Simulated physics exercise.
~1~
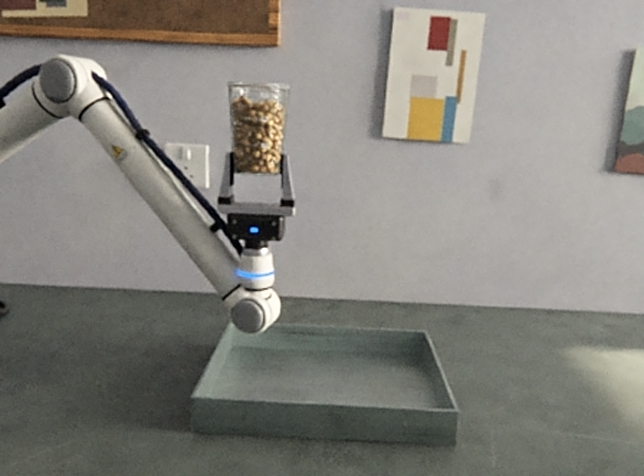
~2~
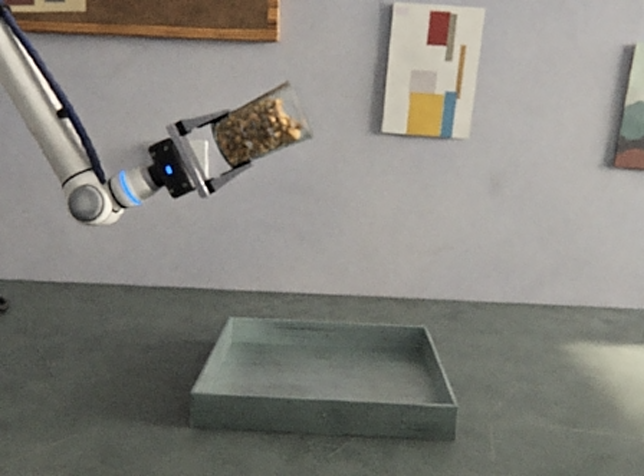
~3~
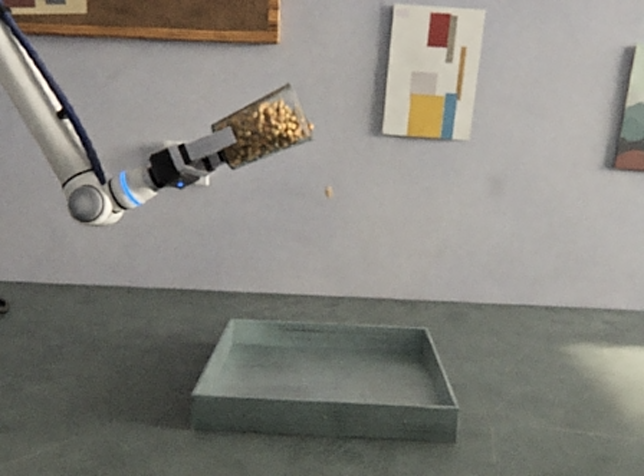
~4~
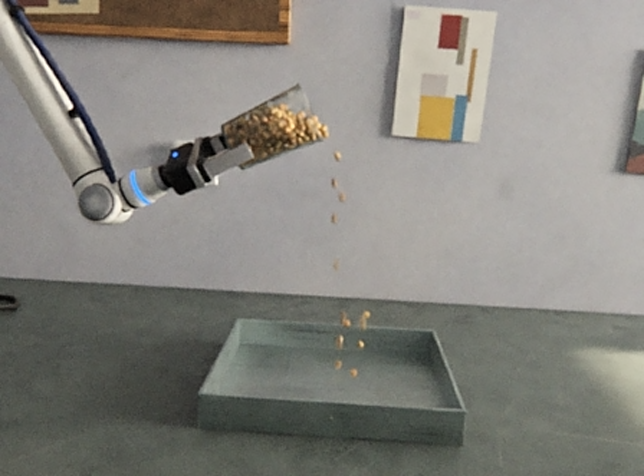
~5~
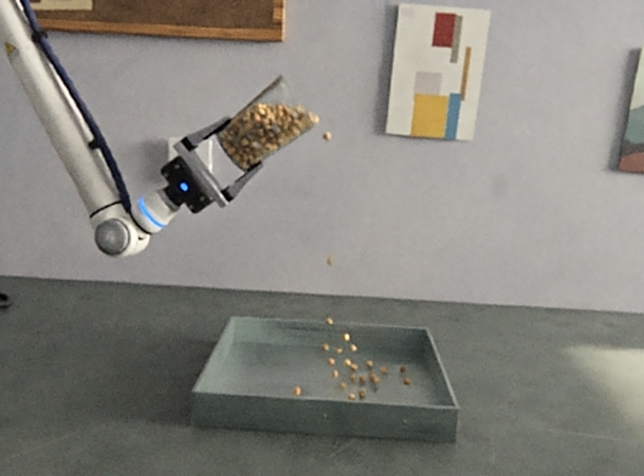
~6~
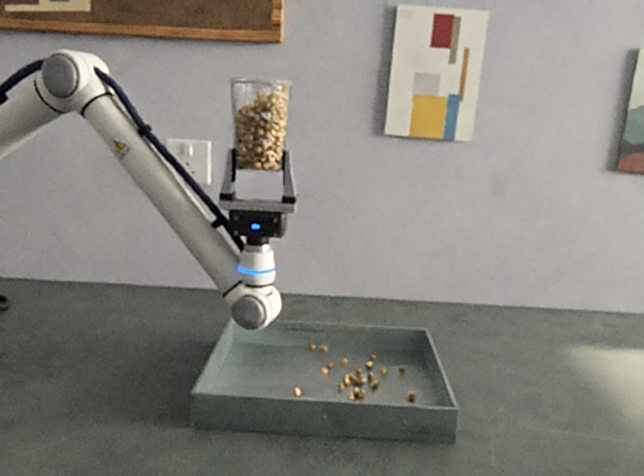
Above a grey tray, a robot arm tips a clear cup, spills some chickpeas, and rights it.
